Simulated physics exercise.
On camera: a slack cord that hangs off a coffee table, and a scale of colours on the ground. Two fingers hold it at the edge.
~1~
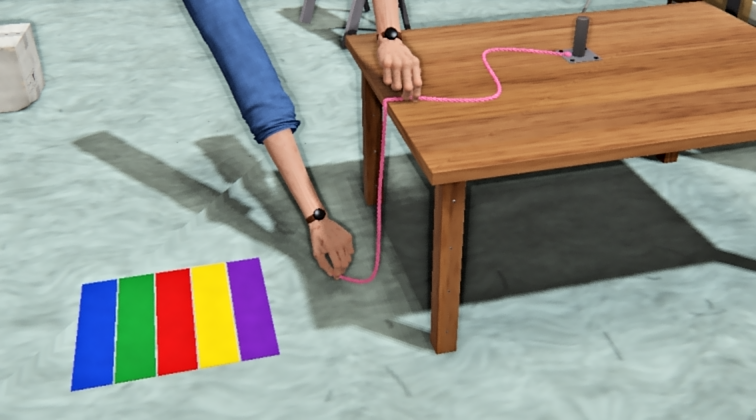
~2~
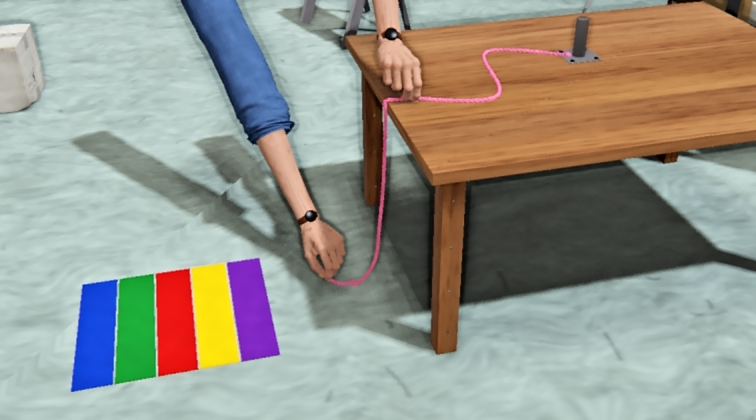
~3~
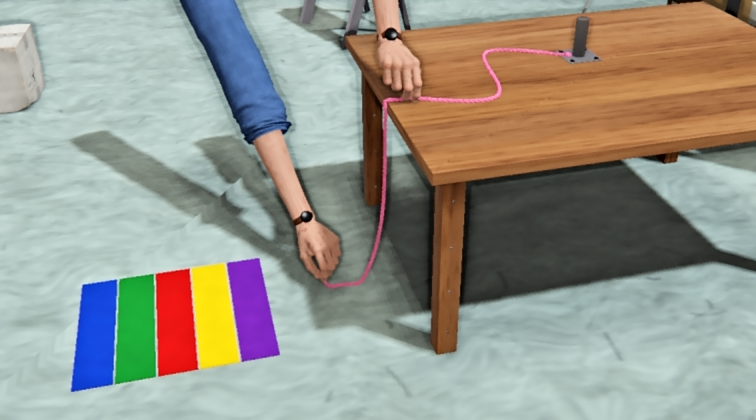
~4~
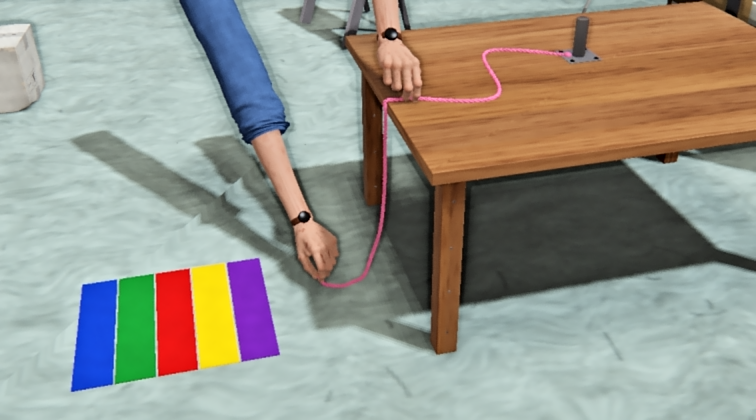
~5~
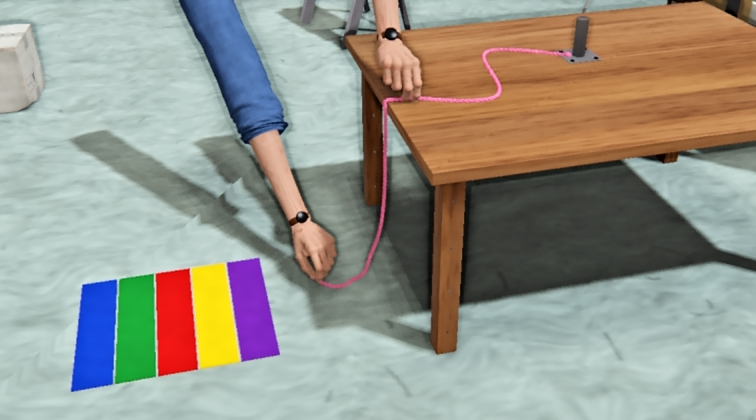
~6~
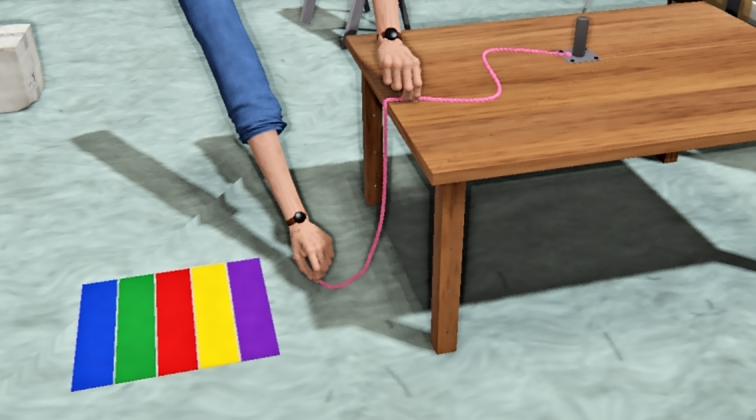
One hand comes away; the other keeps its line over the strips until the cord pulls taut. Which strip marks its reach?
Over blue.
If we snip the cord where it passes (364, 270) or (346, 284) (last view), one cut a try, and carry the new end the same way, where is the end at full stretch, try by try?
About (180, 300) and (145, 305).
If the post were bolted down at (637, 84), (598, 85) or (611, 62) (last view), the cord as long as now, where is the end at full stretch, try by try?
The places are (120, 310), (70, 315) and (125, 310).
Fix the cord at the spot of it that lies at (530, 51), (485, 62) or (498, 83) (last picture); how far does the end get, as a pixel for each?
About (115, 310), (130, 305) and (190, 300).
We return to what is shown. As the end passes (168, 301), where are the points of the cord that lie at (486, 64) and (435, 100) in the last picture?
Near (462, 72) and (371, 141).
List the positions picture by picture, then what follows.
In the first picture, end (334, 274); purple (257, 338); yellow (217, 345); red (177, 352); green (136, 359); blue (93, 366).
In the second picture, end (326, 276); cord through (528, 51) (487, 66) (484, 100) (393, 100) (383, 183) (376, 255).
In the third picture, end (321, 277).
In the fourth picture, end (319, 277); cord through (527, 51) (487, 66) (484, 100) (393, 100) (385, 183) (372, 254).
In the fifth picture, end (316, 278).
In the sixth picture, end (314, 278); cord through (528, 51) (487, 66) (484, 100) (393, 100) (385, 182) (371, 254).
Soon after, end near (169, 301); over red.
After that, end near (123, 308); over green.
At the stop, end near (95, 313); over blue. The end stops over the blue strip.
